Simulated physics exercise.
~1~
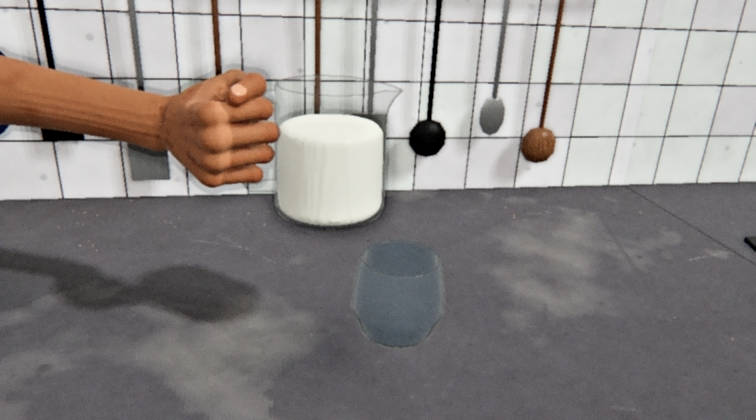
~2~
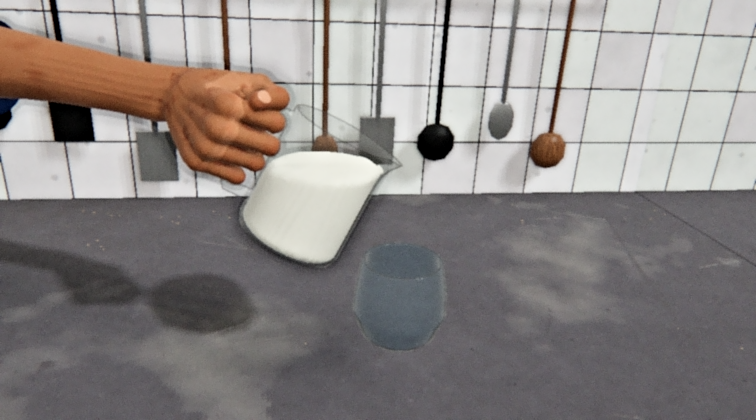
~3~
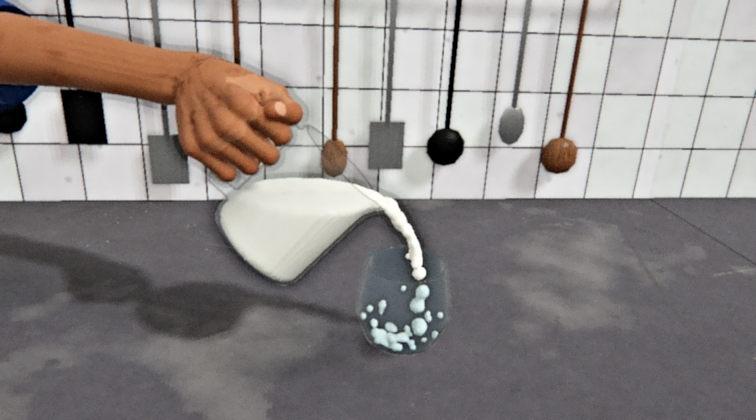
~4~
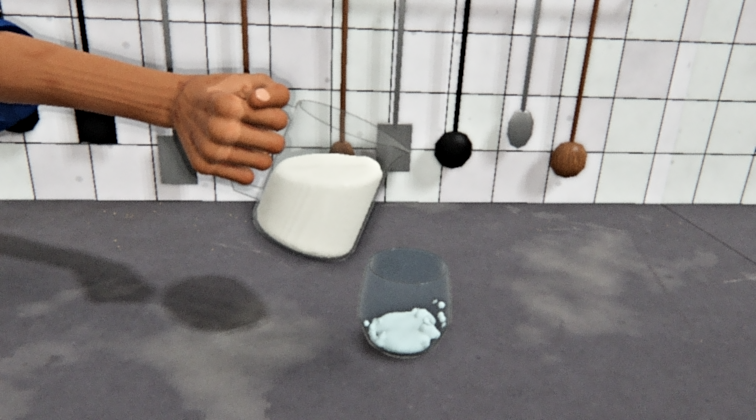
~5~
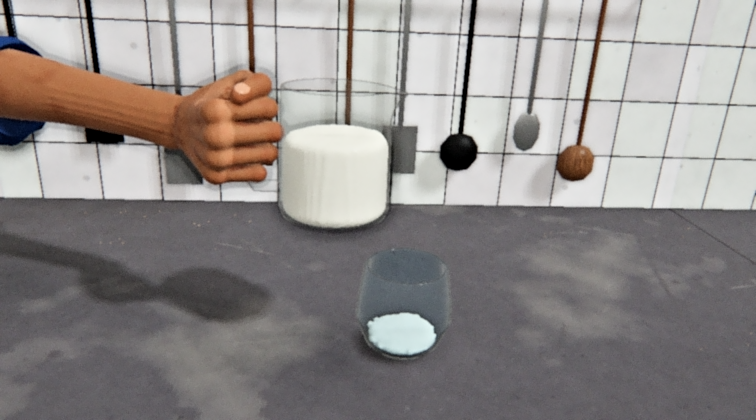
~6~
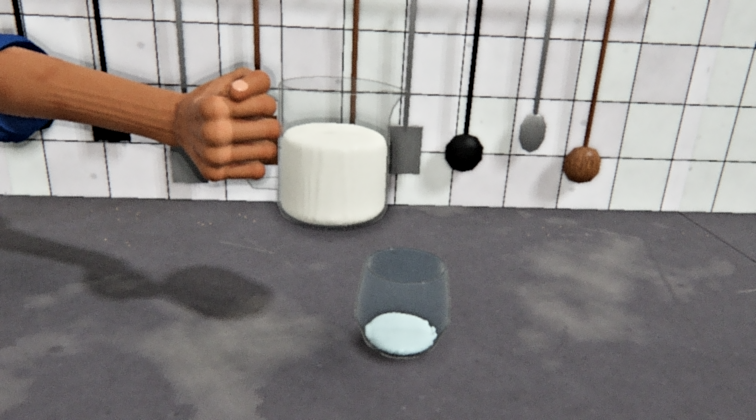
To begin with, a hand holds a clear jug of milk above a gray counter, beside an empty stemless glass, with utensils hanging against a white tiled wall behind. The hand leans the jug to the right, and the milk slides toward the spout. A white stream then arcs over the lip and falls into the glass, breaking into pale blobs at the bottom. Next, the hand tips the jug back, the stream stops, and the blobs gather together. Finally, the jug is upright again, still holding plenty of milk, while a shallow, pale pool rests in the glass.
